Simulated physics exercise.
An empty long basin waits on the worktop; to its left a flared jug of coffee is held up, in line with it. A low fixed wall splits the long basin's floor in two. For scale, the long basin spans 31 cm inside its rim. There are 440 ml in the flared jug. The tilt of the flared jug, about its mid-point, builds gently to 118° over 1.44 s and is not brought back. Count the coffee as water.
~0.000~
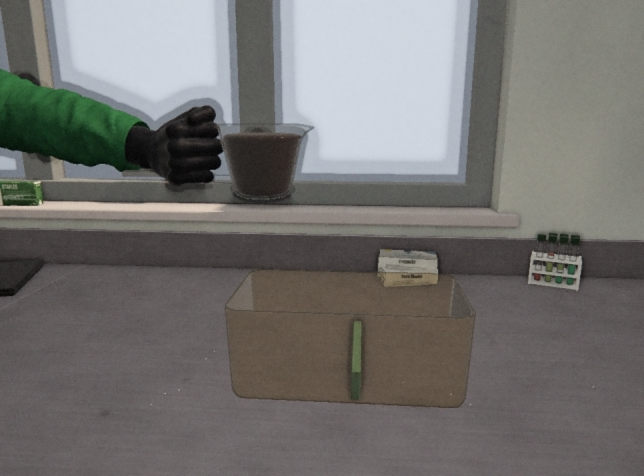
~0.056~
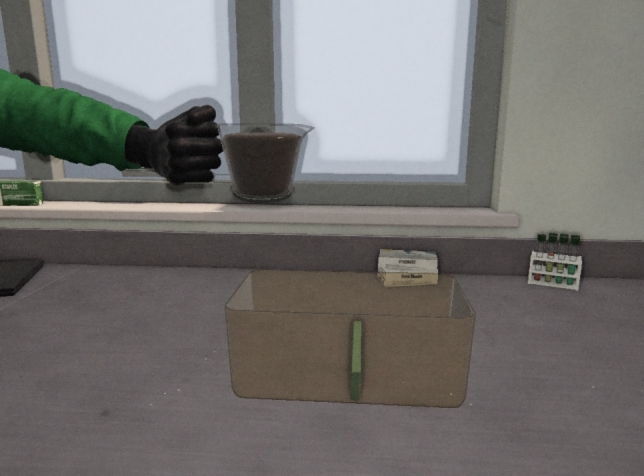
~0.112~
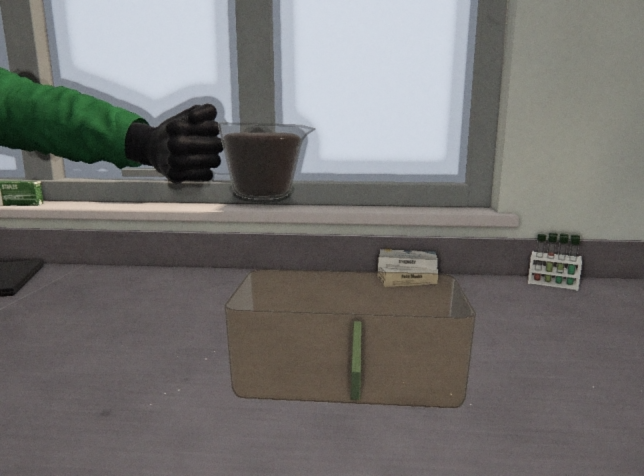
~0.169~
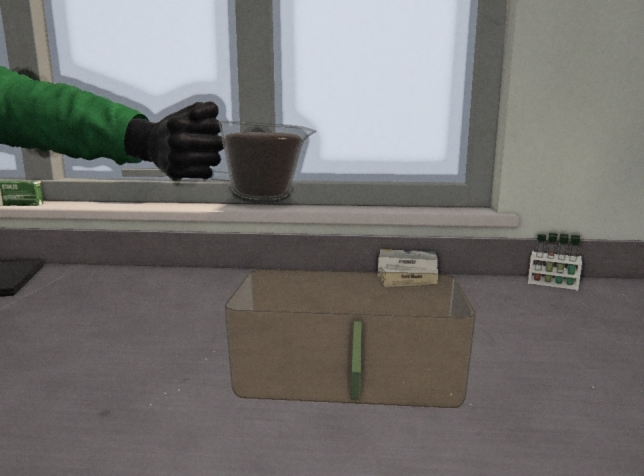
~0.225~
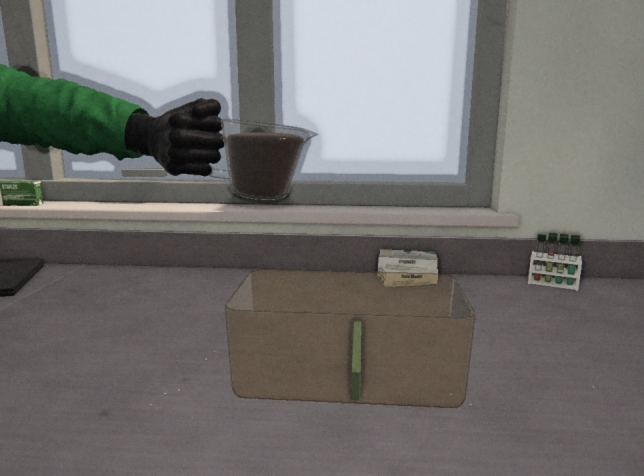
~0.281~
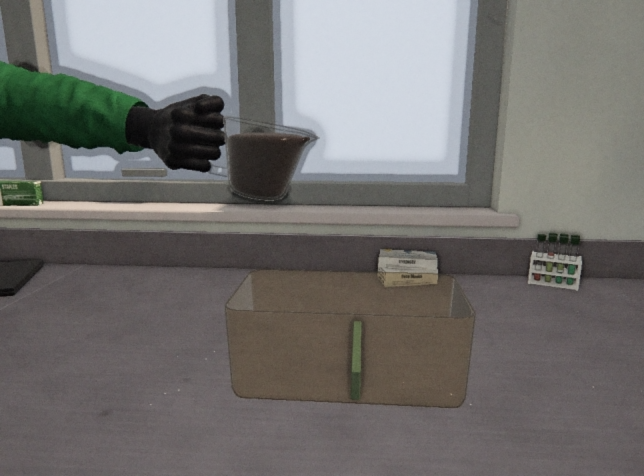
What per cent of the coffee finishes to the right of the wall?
About 64 per cent.
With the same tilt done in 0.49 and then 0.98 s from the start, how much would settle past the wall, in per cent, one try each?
In turn about 30 and 55 per cent.
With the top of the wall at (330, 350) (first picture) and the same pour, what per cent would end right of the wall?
In that case some 85 per cent.
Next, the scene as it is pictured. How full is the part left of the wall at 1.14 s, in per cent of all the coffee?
Near 22 in a hundred.
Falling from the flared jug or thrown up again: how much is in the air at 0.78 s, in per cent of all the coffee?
Some 26 per cent.
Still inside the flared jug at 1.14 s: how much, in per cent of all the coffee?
About 4 per cent.
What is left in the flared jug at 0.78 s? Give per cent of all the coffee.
About 60 per cent.
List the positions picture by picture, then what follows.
In the first frame, tilt 0°; pouring edge (315, 126); surface from (225, 135) to (302, 136); the long basin's rim runs from (239, 288) to (464, 295); the wall's top is at (357, 345).
In the second frame, tilt 0°; pouring edge (315, 127); surface from (225, 135) to (302, 136).
In the third frame, tilt 2°; pouring edge (316, 128); surface from (226, 135) to (302, 136).
In the fourth frame, tilt 4°; pouring edge (317, 130); surface from (227, 135) to (303, 137).
In the fifth frame, tilt 7°; pouring edge (318, 133); surface from (230, 135) to (306, 138).
In the sixth frame, tilt 11°; pouring edge (320, 137); surface from (230, 137) to (309, 138).
Then, 0.78 s in, the tilt is 67° and 60 per cent is still to pour, 1 is left of the wall and 13 right of it.
Then, 1.14 s in, the tilt is 106° and 4 per cent is still to pour, 22 is left of the wall and 64 right of it.
Then, 1.52 s in, the tilt is 118° and 0 per cent is still to pour, 34 is left of the wall and 64 right of it.
Then, 1.94 s in, the tilt is 118° and 0 per cent is still to pour, 34 is left of the wall and 64 right of it.
Finally, 34 per cent lies left of the wall, 64 right of it and 1 outside.
